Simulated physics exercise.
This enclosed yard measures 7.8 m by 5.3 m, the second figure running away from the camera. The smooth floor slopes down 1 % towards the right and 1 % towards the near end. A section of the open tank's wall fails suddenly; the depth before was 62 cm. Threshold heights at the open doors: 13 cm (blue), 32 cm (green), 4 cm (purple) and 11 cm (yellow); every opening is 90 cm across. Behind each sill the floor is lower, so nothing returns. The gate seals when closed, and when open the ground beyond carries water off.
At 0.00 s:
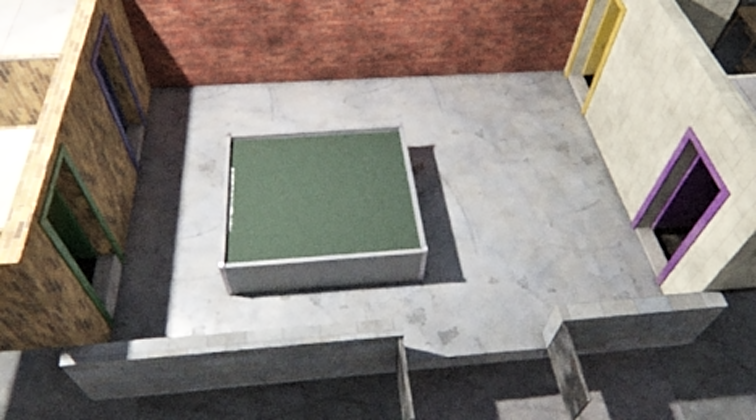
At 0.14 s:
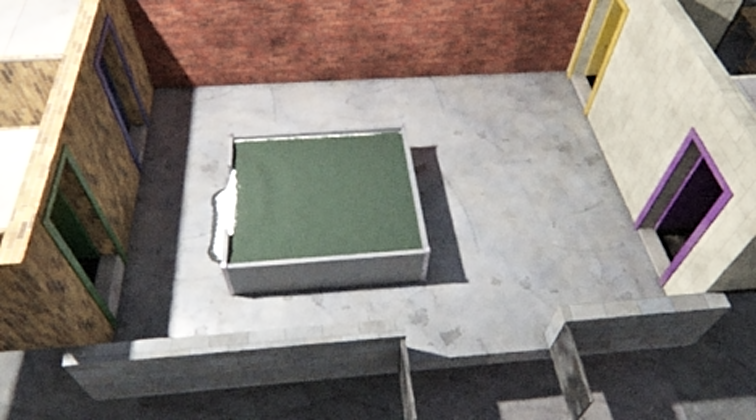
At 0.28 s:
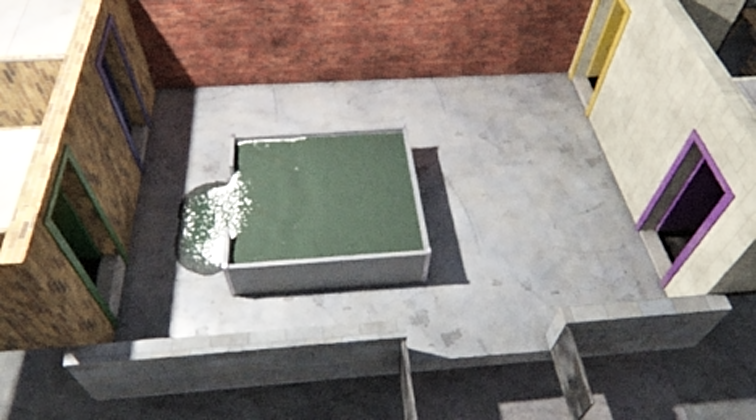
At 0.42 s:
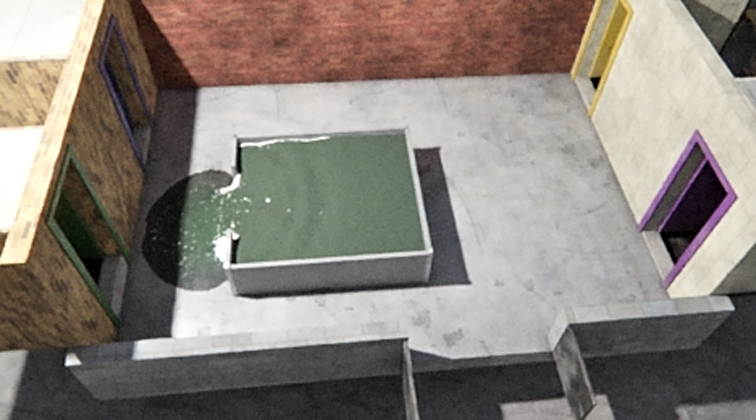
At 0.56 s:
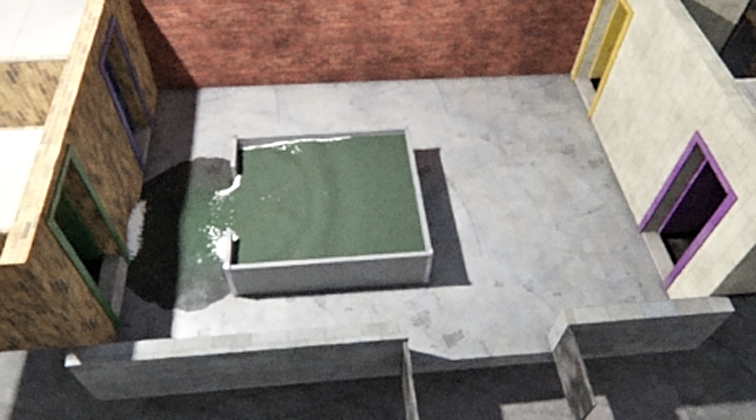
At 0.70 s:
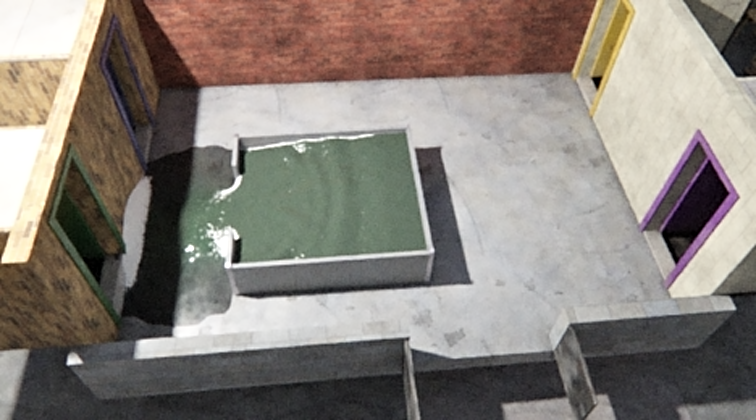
To begin with, a low open tank of green water sits still in a walled yard with coloured doorways. Its left wall gives way and water gushes through the gap with white foam, then spreads as a widening dark pool across the floor, reaching the wall with green and blue doorways.
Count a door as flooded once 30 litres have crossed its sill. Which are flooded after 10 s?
The water let in: At the blue door it stays under the limit; at the green door it stays under the limit; at the purple door it exceeds the limit; at the yellow door it stays under the limit.
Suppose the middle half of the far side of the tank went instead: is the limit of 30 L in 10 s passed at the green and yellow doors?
Then: Green below, yellow over.
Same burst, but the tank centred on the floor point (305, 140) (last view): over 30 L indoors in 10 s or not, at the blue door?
Then: Blue past it.
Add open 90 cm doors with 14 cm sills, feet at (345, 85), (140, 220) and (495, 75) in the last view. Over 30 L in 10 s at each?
In turn: Below, past it, under.
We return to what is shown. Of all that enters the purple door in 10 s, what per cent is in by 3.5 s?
Some 0 per cent by then.
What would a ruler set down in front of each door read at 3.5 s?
Depths in cm: Blue 14, green 21, purple 0, yellow 0.
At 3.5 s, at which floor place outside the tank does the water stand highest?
At about (113, 368).
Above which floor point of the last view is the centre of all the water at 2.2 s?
Around (274, 224).
After 1.4 s water covers 15 % of the floor and is deepest (42 cm) near (149, 231); blue door 15 cm at the sill, 0 L in, green door 28 cm at the sill, 0 L in, purple door not reached, yellow door not reached.
After 2.2 s water covers 25 % of the floor and is deepest (42 cm) near (149, 231); blue door 17 cm at the sill, 4 L in, green door 29 cm at the sill, 1 L in, purple door not reached, yellow door not reached.
After 3.5 s water covers 45 % of the floor and is deepest (34 cm) near (113, 368); blue door 14 cm at the sill, 13 L in, green door 21 cm at the sill, 3 L in, purple door not reached, yellow door not reached.
After 6.0 s water covers 90 % of the floor and is deepest (24 cm) near (113, 368); blue door 11 cm at the sill, 14 L in, green door 17 cm at the sill, 3 L in, purple door 12 cm at the sill, 37 L in, yellow door 12 cm at the sill, 0 L in.
After 10.0 s water covers 100 % of the floor and is deepest (16 cm) near (593, 318); blue door 6 cm at the sill, 15 L in, green door 11 cm at the sill, 3 L in, purple door 12 cm at the sill, 182 L in, yellow door 14 cm at the sill, 8 L in.
